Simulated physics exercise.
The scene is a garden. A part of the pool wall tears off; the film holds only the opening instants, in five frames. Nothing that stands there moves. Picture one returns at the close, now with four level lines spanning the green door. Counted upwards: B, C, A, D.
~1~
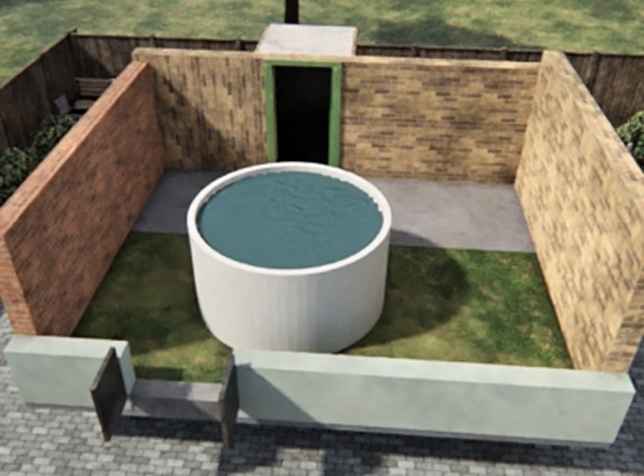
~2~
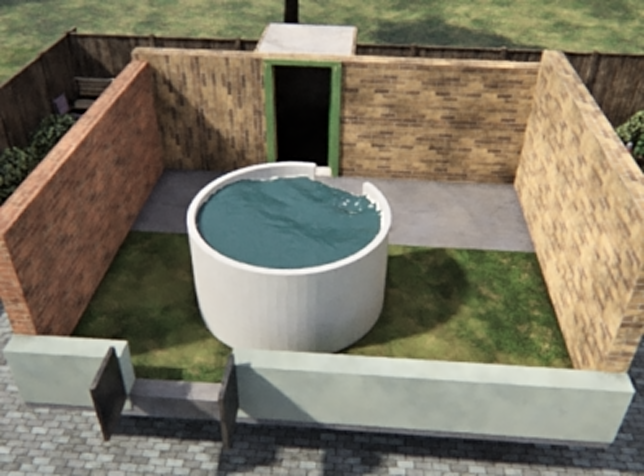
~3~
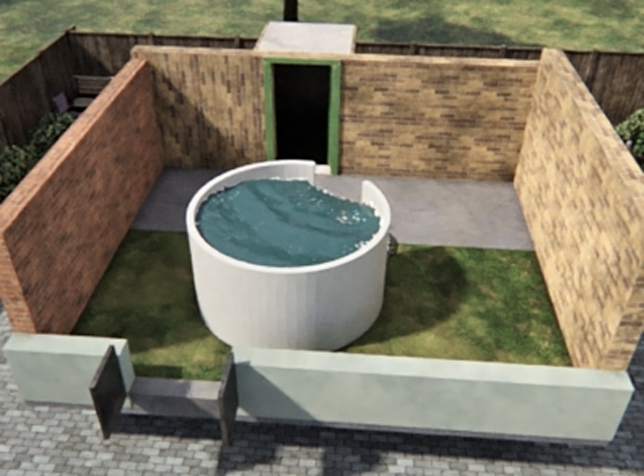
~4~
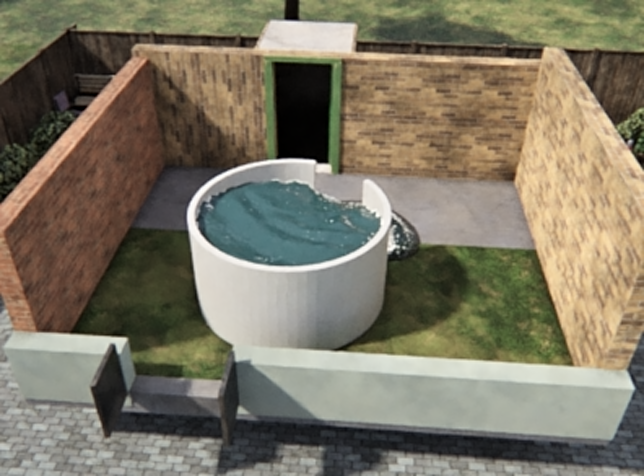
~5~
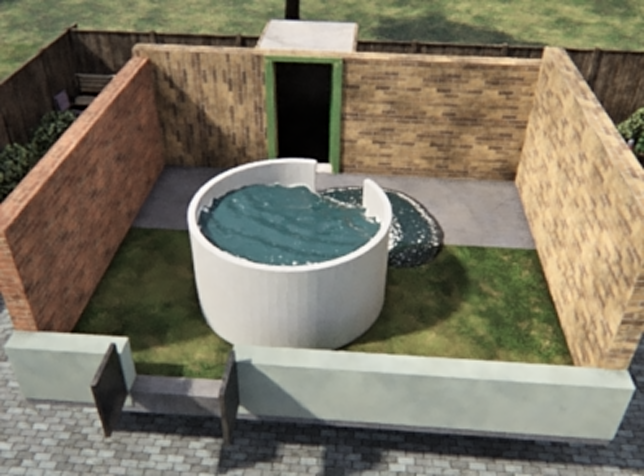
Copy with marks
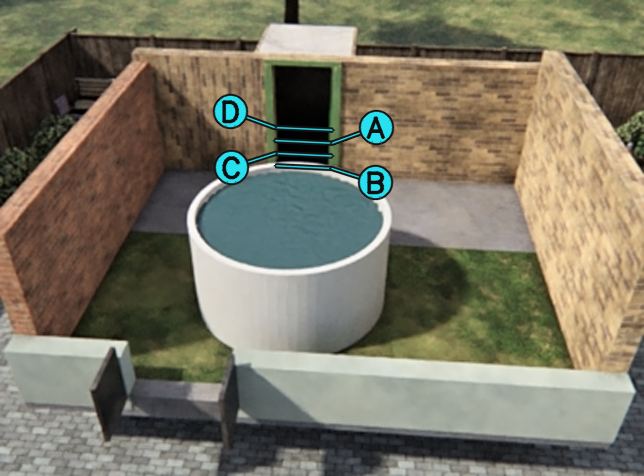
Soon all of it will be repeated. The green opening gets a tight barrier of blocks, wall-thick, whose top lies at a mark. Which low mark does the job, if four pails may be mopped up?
Use height C.
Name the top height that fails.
That is height B.
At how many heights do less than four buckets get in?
Three of the four.
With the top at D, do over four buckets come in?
No, that is safe.
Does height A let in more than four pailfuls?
No, not at all.
On the marked copy, A at (303, 141); B at (303, 167); C at (303, 154); D at (303, 128); from the bottom up B, C, A, D.
With A, nothing gets over.
With B, about 8 bucketfuls get in.
With C, nothing gets over.
With D, nothing gets over.
